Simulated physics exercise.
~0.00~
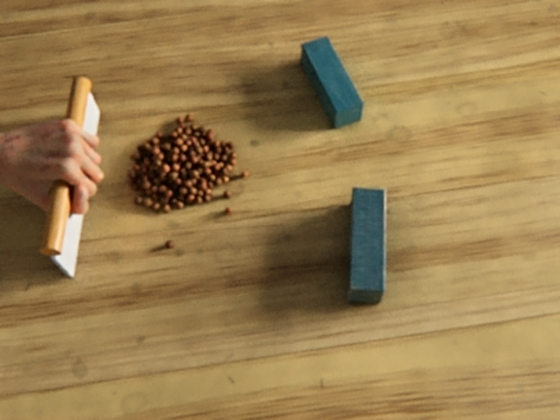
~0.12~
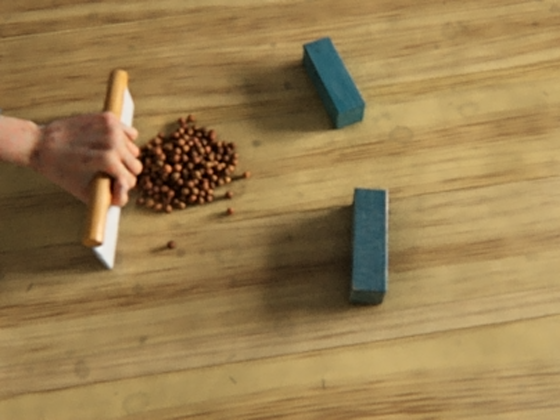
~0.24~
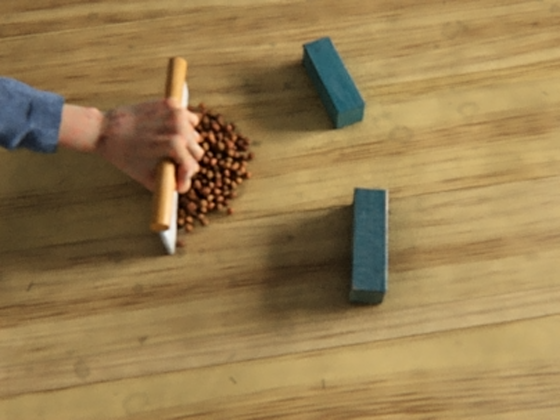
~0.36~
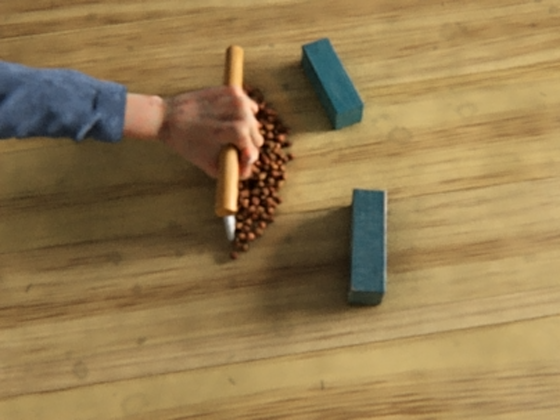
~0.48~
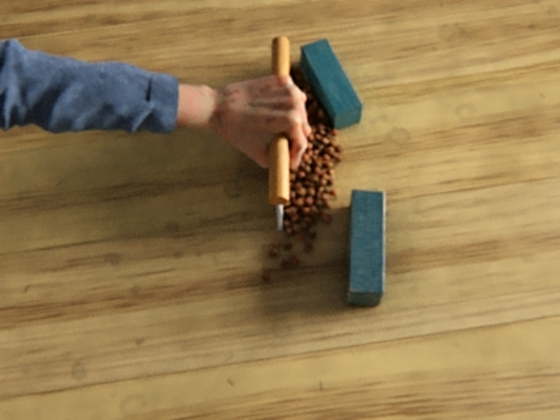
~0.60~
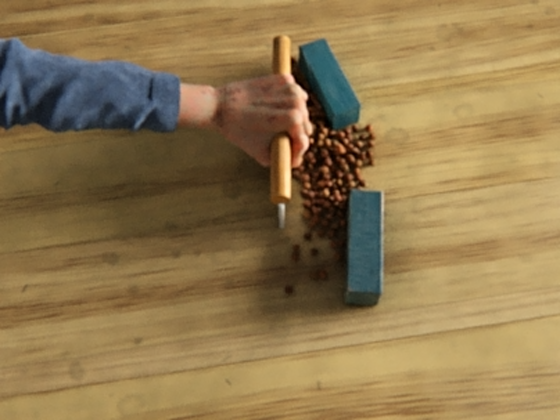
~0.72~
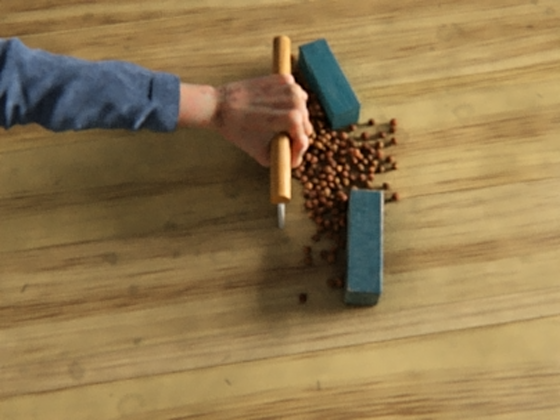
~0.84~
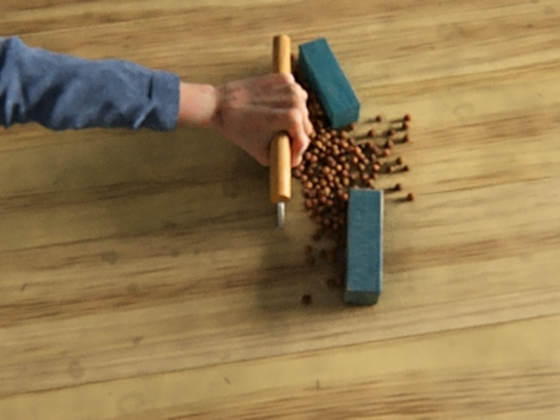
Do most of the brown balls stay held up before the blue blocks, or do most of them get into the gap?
Most of them stay held up before the blocks. Only a modest share gets into or through the gap, with a few scattered out on the right side.
